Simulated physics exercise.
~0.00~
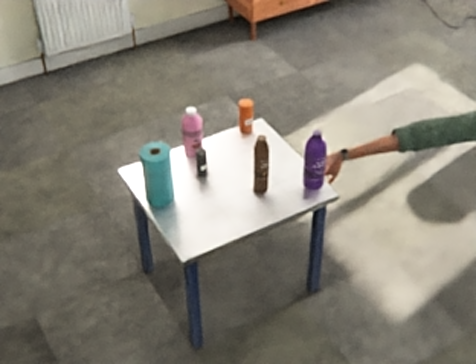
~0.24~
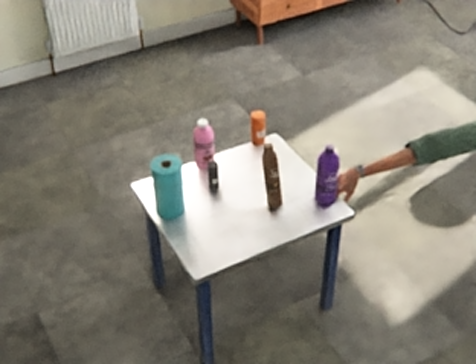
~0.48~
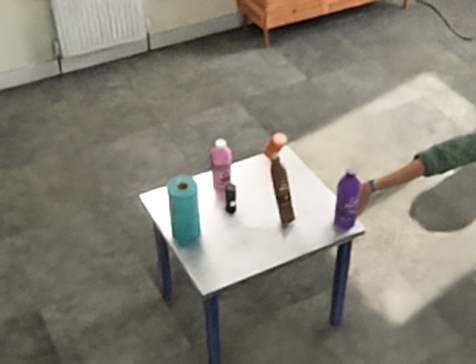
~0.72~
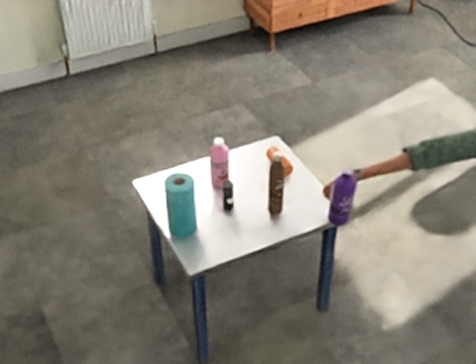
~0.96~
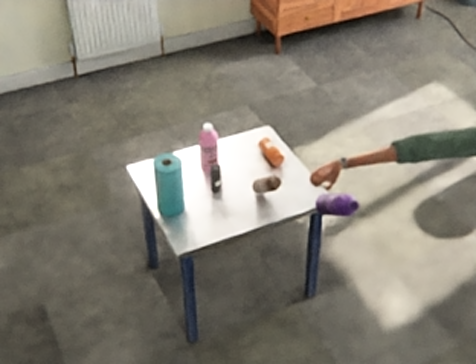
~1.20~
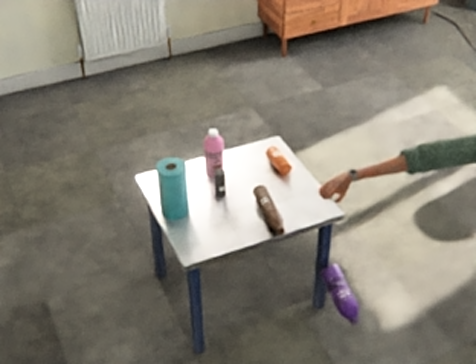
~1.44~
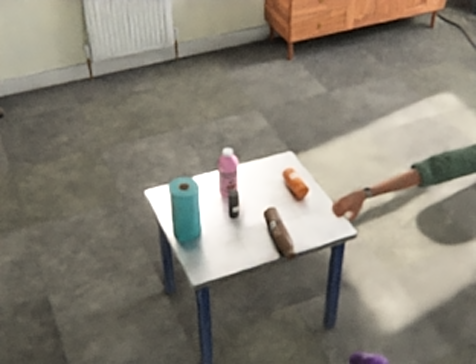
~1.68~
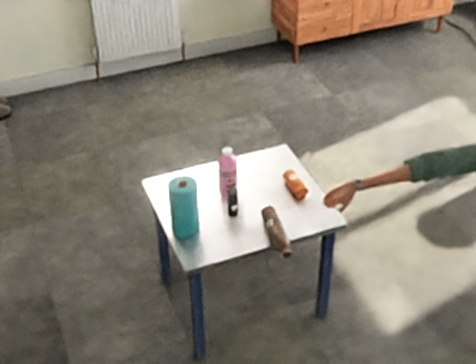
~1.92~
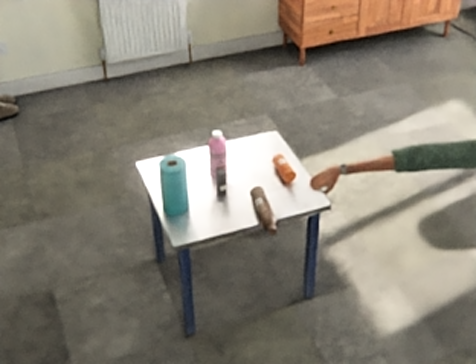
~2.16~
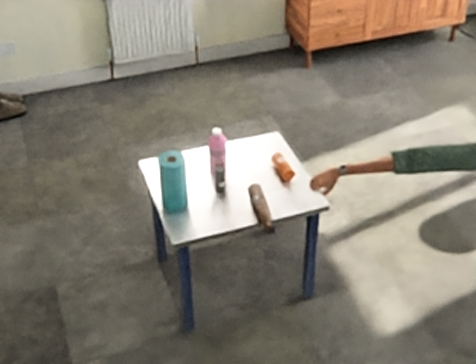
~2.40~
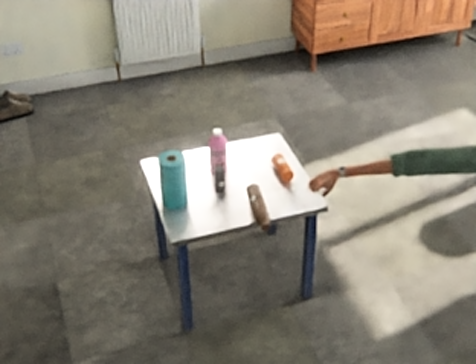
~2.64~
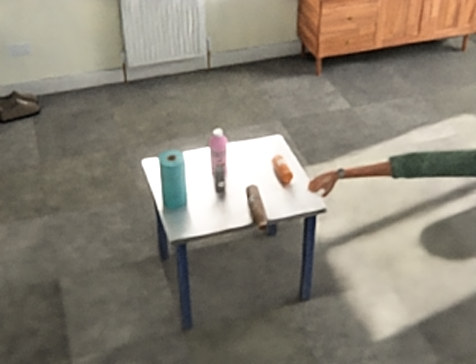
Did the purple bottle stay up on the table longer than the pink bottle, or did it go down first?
The purple bottle went down first, dropping off the right side of the table while the pink bottle stayed standing.
